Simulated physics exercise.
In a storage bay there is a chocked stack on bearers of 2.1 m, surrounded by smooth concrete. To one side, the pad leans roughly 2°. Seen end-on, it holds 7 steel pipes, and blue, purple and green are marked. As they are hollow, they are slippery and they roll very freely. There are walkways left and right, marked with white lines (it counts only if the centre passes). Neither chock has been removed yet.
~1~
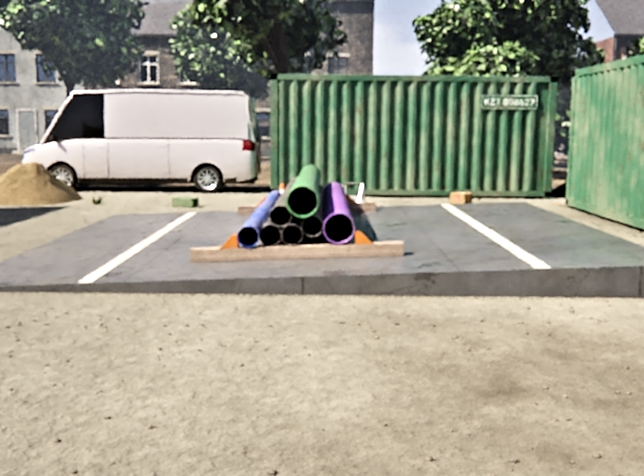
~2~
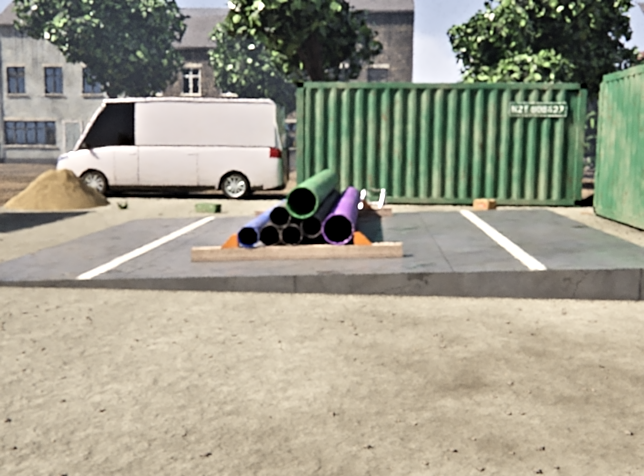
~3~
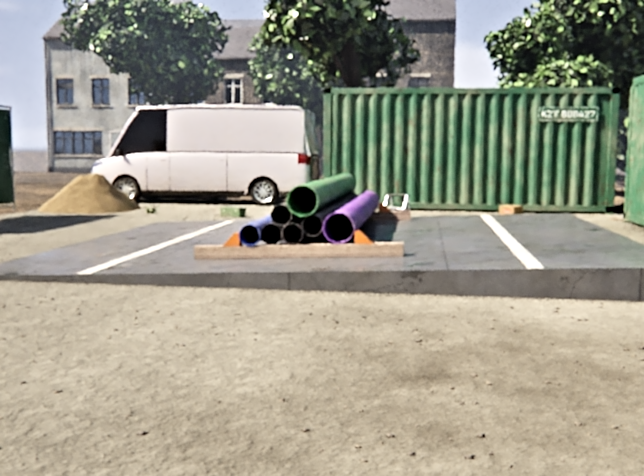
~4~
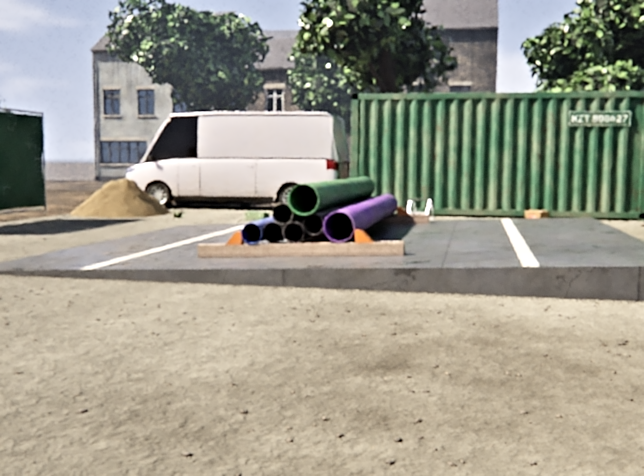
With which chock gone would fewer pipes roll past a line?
I'd pull the chock on the right side, since it's 0 against 7.
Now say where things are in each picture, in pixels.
The first frame shows blue (248, 237), purple (339, 229), green (303, 202); the pad slopes 2° down to the left; 4 of the 7 form the bottom row; at rest.
The second frame shows blue (248, 237), purple (338, 229), green (302, 202); at rest.
The third frame shows blue (250, 235), purple (339, 228), green (303, 201); both chocks in; lines at (111, 265) and (519, 252); at rest.
The fourth frame shows blue (252, 233), purple (339, 227), green (303, 199); nothing moves.
If it is the left, after 3.2 s, blue is past the left line; purple is on the bearers, 90 cm from the bearers' right end, rolling left; green is on the bearers, 50 cm from the bearers' left end, rolling left; 2 past a line.
If it is the left, in the end, blue is past the left line; purple is past the left line; green is past the left line; 7 past a line.
If it is the right, after 1.2 s, blue is on the bearers, 60 cm from the bearers' left end; purple is on the bearers, 55 cm from the bearers' right end, rolling right; green is up on others, 95 cm from the bearers' right end; 0 past a line.
If it is the right, in the end, blue is on the bearers, 60 cm from the bearers' left end; purple is on the bearers, 50 cm from the bearers' right end; green is up on others, 95 cm from the bearers' right end; 0 past a line.
